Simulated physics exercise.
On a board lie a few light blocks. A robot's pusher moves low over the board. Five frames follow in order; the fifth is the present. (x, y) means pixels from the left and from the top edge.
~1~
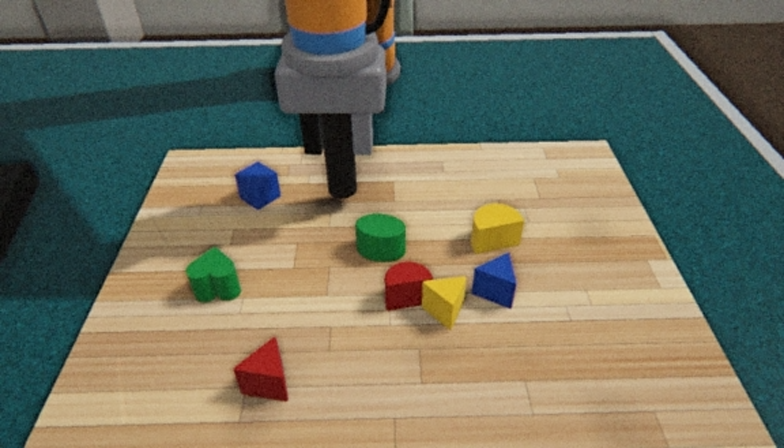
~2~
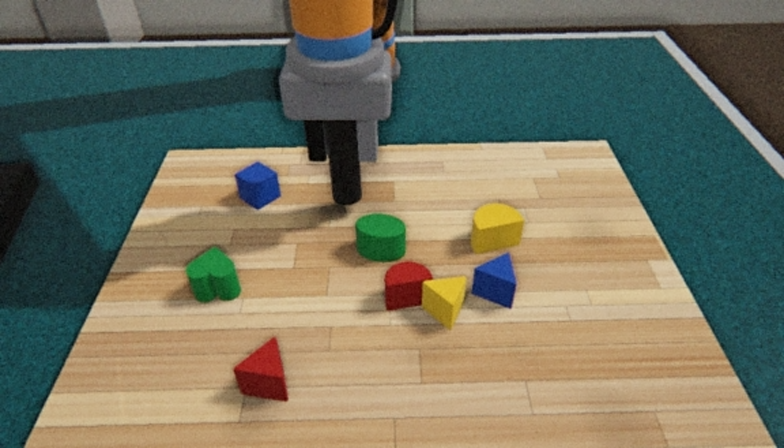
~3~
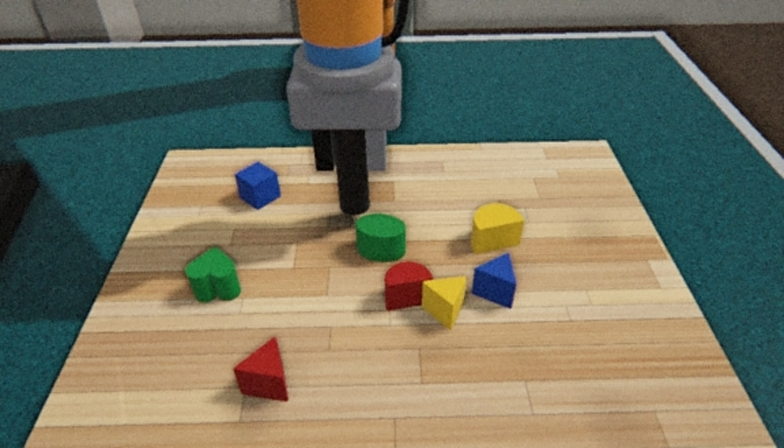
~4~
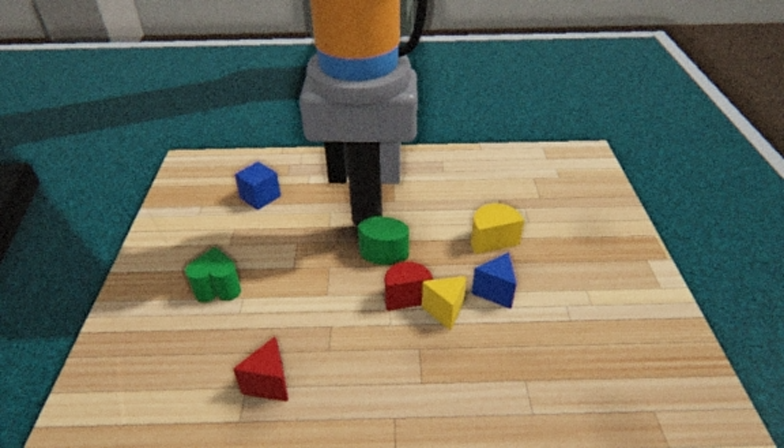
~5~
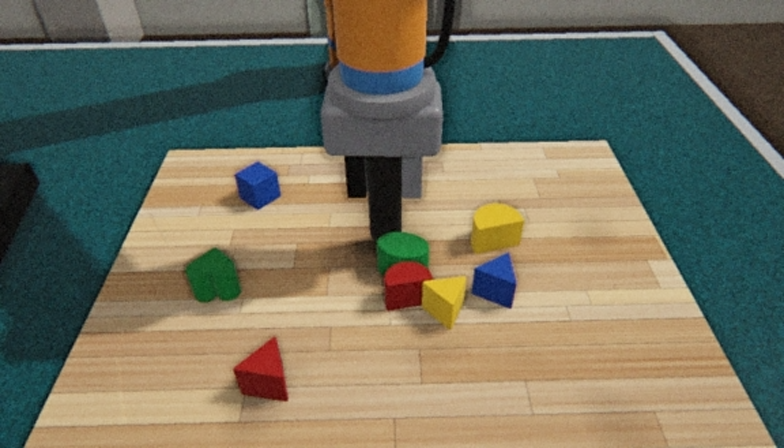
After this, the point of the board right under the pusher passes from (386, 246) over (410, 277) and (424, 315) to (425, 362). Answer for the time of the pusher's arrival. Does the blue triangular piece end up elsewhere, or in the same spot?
The push misses it.
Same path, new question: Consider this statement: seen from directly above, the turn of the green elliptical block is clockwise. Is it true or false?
It is false.
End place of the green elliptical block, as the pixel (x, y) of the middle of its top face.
Roughly at (468, 304).
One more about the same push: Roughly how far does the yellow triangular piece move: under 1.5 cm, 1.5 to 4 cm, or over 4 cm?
Covers over 4 cm.
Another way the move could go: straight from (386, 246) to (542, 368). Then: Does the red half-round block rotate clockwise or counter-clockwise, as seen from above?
Seen from overhead, it turns clockwise.
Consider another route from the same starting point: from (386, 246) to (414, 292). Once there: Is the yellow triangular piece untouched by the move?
I'd say no.
The first path, step by step. One third of the way, pusher at (411, 265); green elliptical block at (438, 274), turned 20° anticlockwise; red half-round block at (414, 300), turned 70° clockwise; yellow triangular piece at (456, 301), turned 40° anticlockwise.
Two thirds of the way, pusher at (425, 304); green elliptical block at (465, 300), turned 85° anticlockwise; red half-round block at (413, 321), turned 90° clockwise; yellow triangular piece at (487, 325), turned 30° anticlockwise.
At the end, pusher at (426, 349); green elliptical block at (468, 304), turned 95° anticlockwise; red half-round block at (403, 367), turned 115° clockwise; yellow triangular piece at (494, 329), turned 35° anticlockwise; blue triangular piece in place.
